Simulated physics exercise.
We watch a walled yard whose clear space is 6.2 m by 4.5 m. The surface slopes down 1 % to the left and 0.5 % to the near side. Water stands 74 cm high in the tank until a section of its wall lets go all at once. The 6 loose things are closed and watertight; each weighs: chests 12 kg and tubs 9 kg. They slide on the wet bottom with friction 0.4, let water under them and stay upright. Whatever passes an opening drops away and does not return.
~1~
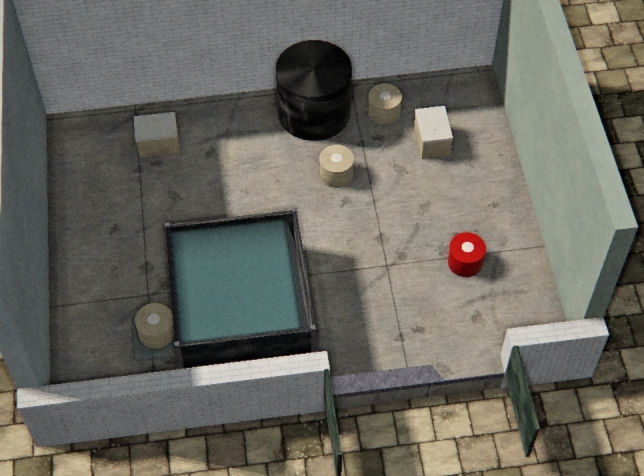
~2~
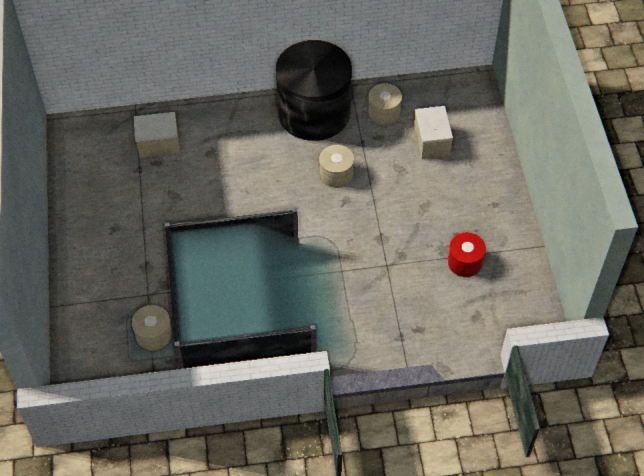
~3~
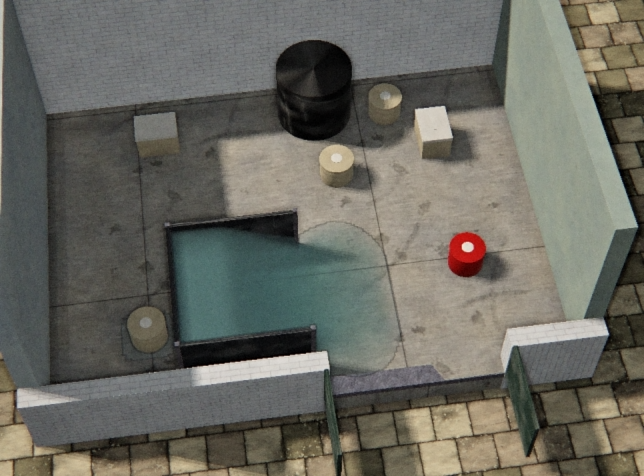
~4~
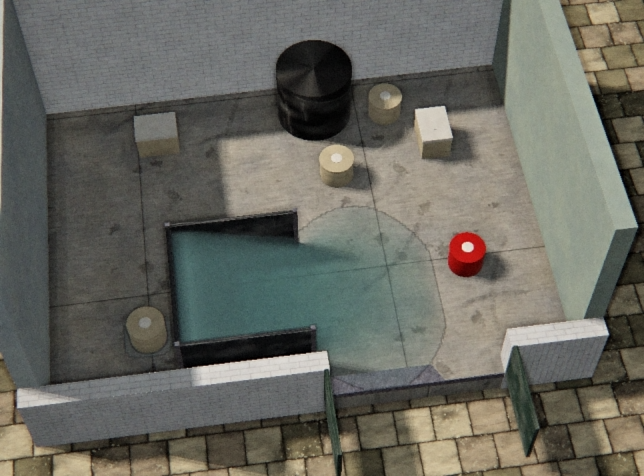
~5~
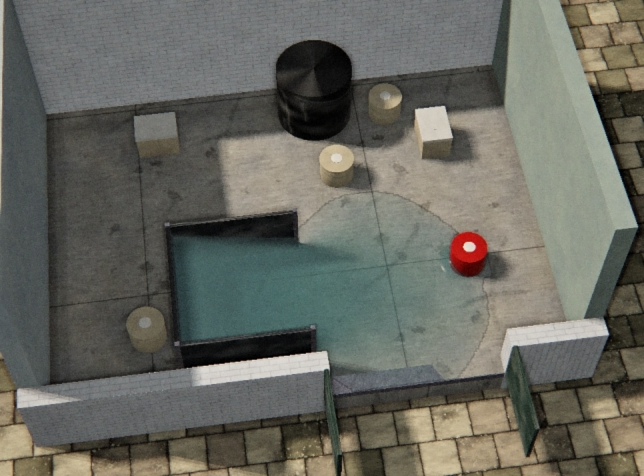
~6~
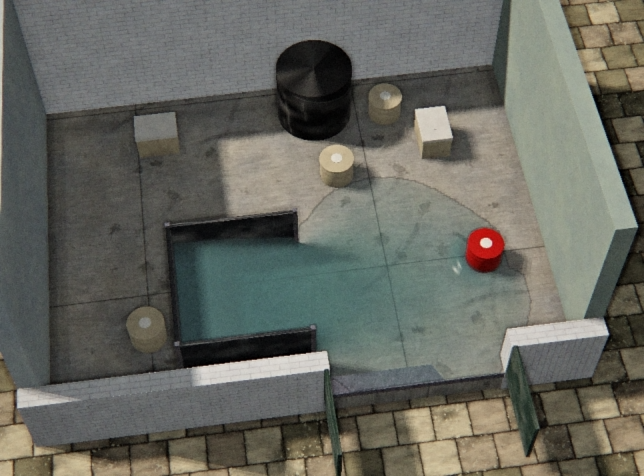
A square dark-walled tank of teal water stands in a walled yard with a grey paved floor, seen from high above. A red tub sits at right, a black drum at the back, and pale tubs and two whitish blocks lie around. The tank's right side opens, water spreads rightward across the floor, the pale tub at left shifts slightly, then the red tub slides a little right, while the camera stays still.
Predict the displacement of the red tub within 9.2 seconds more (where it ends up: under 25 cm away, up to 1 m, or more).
Red tub gets carried off.
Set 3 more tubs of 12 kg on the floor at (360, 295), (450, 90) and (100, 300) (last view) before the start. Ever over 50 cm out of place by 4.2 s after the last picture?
In that order: Over, more, less.
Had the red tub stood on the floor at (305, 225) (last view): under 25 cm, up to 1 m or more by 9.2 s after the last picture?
It travels far.
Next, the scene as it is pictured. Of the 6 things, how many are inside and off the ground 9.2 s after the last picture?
1 of them.
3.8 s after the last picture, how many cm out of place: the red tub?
About 250 cm.
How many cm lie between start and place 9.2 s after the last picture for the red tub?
Roughly 350 cm.
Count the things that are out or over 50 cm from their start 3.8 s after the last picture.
3 of them.
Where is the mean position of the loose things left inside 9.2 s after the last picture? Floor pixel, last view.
Near (184, 232).
Then, 1.2 s after the last picture the red tub is near (515, 208), 0.8 m from its start, afloat; 0 of 6 are out; 1 afloat.
Then, 3.8 s after the last picture the red tub is near (364, 104), 2.5 m from its start, afloat; 0 of 6 are out; 2 afloat.
Then, 6.2 s after the last picture the red tub is near (203, 146), 3.7 m from its start, aground; 0 of 6 are out; 1 afloat.
Then, 9.2 s after the last picture the red tub is near (202, 145), 3.7 m from its start, aground; 0 of 6 are out; 1 afloat.
